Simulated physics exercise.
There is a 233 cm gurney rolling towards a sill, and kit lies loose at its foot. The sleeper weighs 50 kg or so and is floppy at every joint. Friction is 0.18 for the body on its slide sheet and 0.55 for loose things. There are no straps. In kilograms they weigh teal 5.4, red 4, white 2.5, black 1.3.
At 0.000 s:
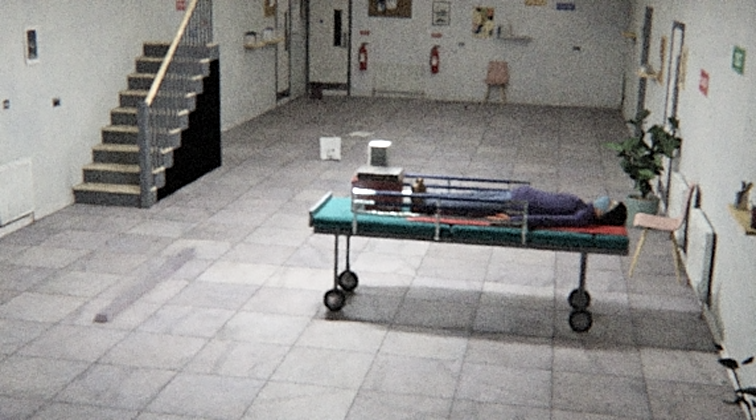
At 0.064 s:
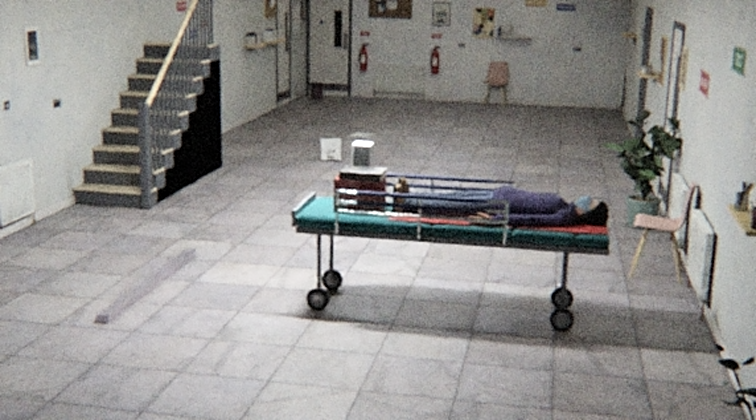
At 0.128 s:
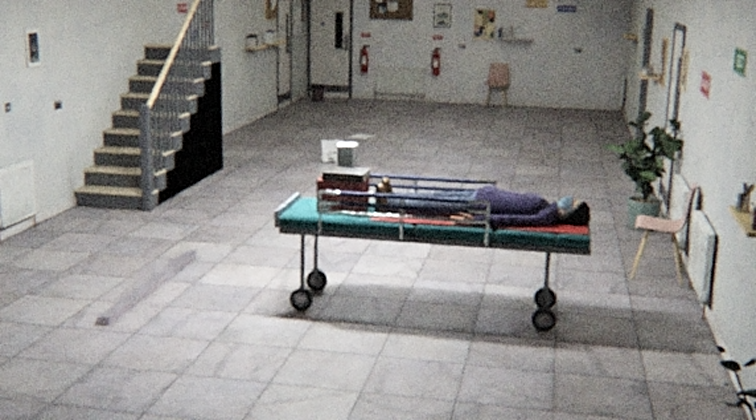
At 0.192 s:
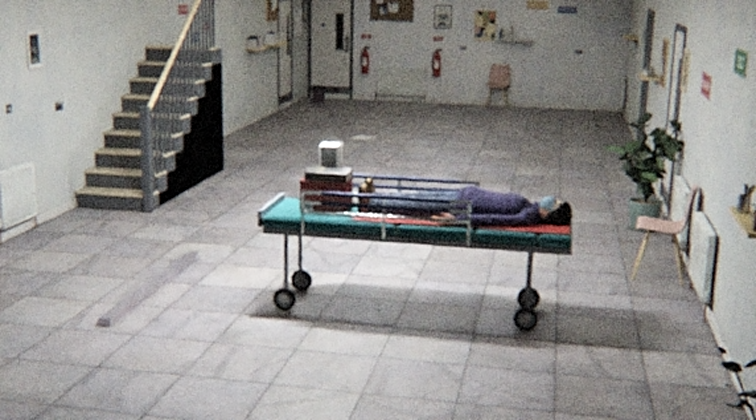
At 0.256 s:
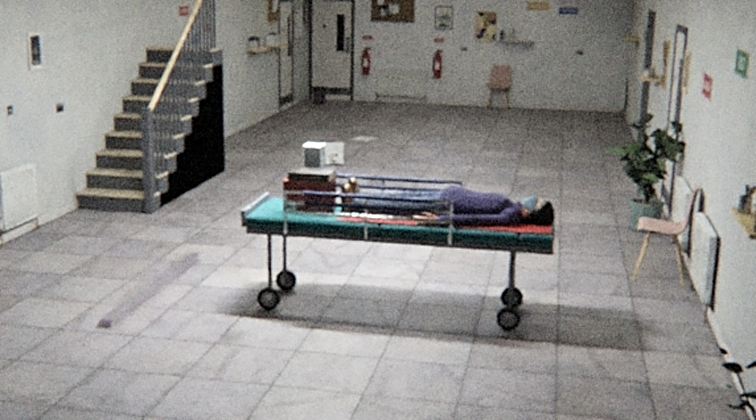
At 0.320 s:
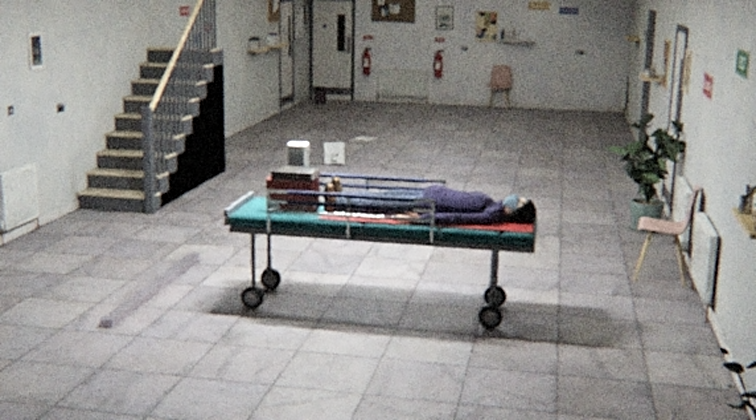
A wheeled gurney with a teal top rolls slowly and steadily to the left across a tiled hall, carrying a person in purple trousers who lies still. A reddish-brown box with a pale object on top rides at its left end, passing in front of a white item on the floor.
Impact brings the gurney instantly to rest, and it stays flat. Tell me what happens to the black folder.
It falls off.
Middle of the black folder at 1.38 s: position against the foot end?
It is roughly 30 cm beyond the mark.
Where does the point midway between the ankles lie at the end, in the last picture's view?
Roughly (195, 195).
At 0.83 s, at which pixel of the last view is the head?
Head position: Roughly (378, 202) in the last view.
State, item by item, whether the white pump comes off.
The white pump: Lost.
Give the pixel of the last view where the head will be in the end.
It ends up around (364, 201), more or less.
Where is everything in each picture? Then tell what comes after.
In the first frame, black folder (381, 174), red holdall (377, 194); 148 cm still to roll.
In the second frame, black folder (363, 174), red holdall (360, 194); 134 cm still to roll.
In the third frame, black folder (346, 174), red holdall (343, 195); 120 cm still to roll.
In the fourth frame, black folder (329, 174), red holdall (326, 195); 106 cm still to roll.
In the fifth frame, black folder (313, 174), red holdall (310, 195); 92 cm still to roll.
In the sixth frame, black folder (296, 173), red holdall (293, 194); 78 cm still to roll.
It happens at 0.68 s.
After 0.83 s the black folder is 21 cm short of the foot end, tilted 0°, near (166, 166) in the last picture's view; the red holdall 22 cm short of the foot end, tilted 0°.
After 1.08 s the black folder is 6 cm past the foot end, tilted 10°, near (133, 167) in the last picture's view.
After 1.38 s the black folder is 28 cm past the foot end, tilted 80°, near (110, 232) in the last picture's view; the red holdall 22 cm short of the foot end, tilted 0°.
Final state at 1.7 s, teal monitor stays on; red holdall stays on; white pump drops off; black folder drops off; left ankle stops short of the foot end.
